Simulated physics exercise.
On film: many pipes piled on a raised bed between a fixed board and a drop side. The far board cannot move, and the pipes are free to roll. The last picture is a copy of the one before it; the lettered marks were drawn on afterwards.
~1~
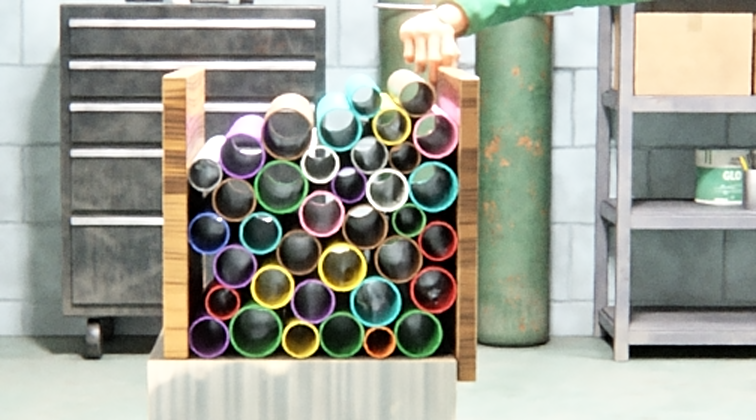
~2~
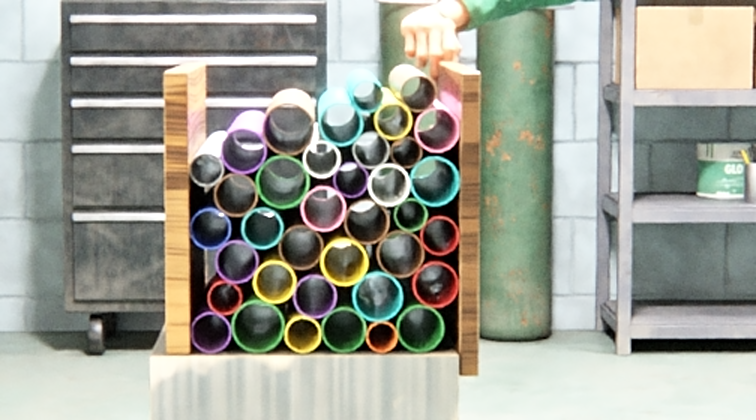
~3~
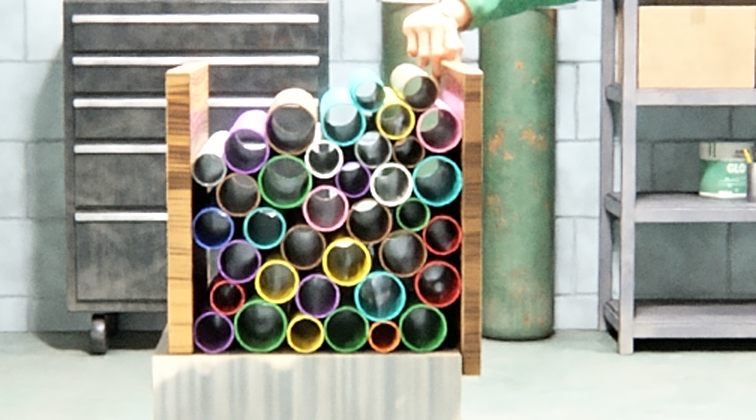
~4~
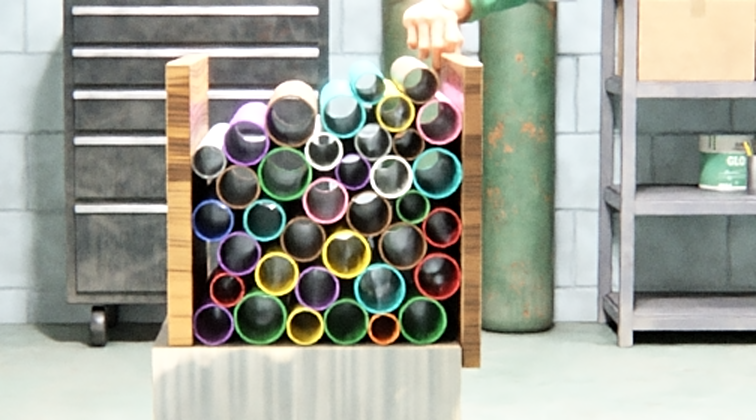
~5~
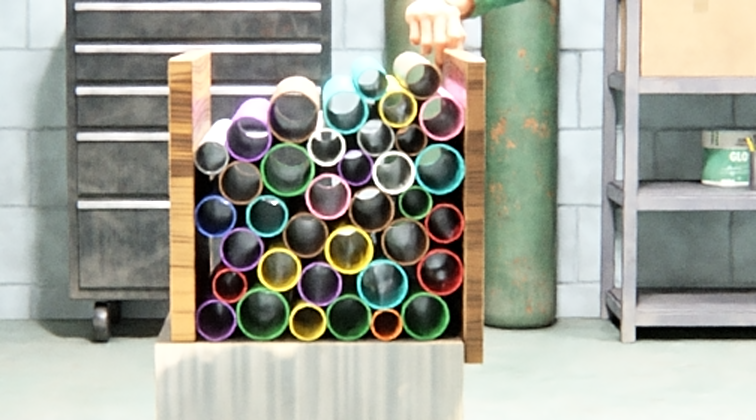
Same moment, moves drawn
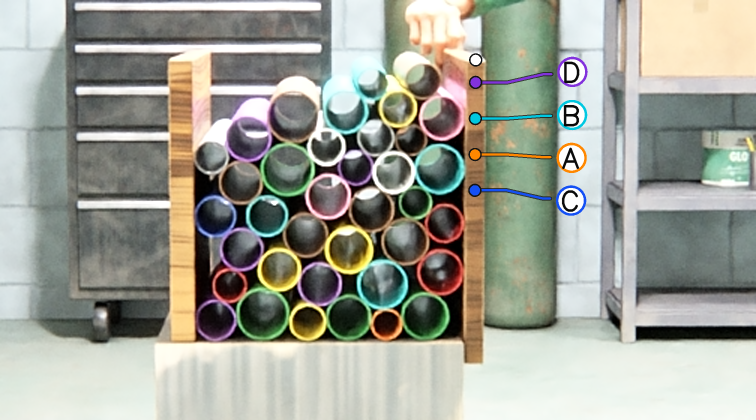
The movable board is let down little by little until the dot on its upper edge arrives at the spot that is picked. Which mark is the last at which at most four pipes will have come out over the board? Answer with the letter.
Lower it to C and no more.
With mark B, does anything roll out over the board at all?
No, at B.
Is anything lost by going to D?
No, at D.
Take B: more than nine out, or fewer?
It loses fewer than nine.
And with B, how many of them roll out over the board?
At B the number is none.
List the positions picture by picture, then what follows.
A red pipe (223, 302); a purple pipe (235, 266); a pink pipe (322, 214), in the first picture.
A pink pipe (324, 209); a green pipe (283, 182), in the second picture.
A yellow pipe (395, 120); a grey pipe (209, 169), in the third picture.
Side board (458, 197); a purple pipe (213, 324), in the fourth picture.
A green pipe (425, 316); a red pipe (230, 285); a purple pipe (242, 249), in the fifth picture.
On the marked copy, A at (476, 154); B at (476, 119); C at (475, 190); D at (476, 83); the white dot at (476, 60).
Taking C. A third of the way, top of the board (465, 122).
Two thirds of the way, top of the board (464, 189).
When it is over, top of the board (464, 189), two out over the board.
As for the rest, A none out over the board; B none out over the board; D none out over the board.
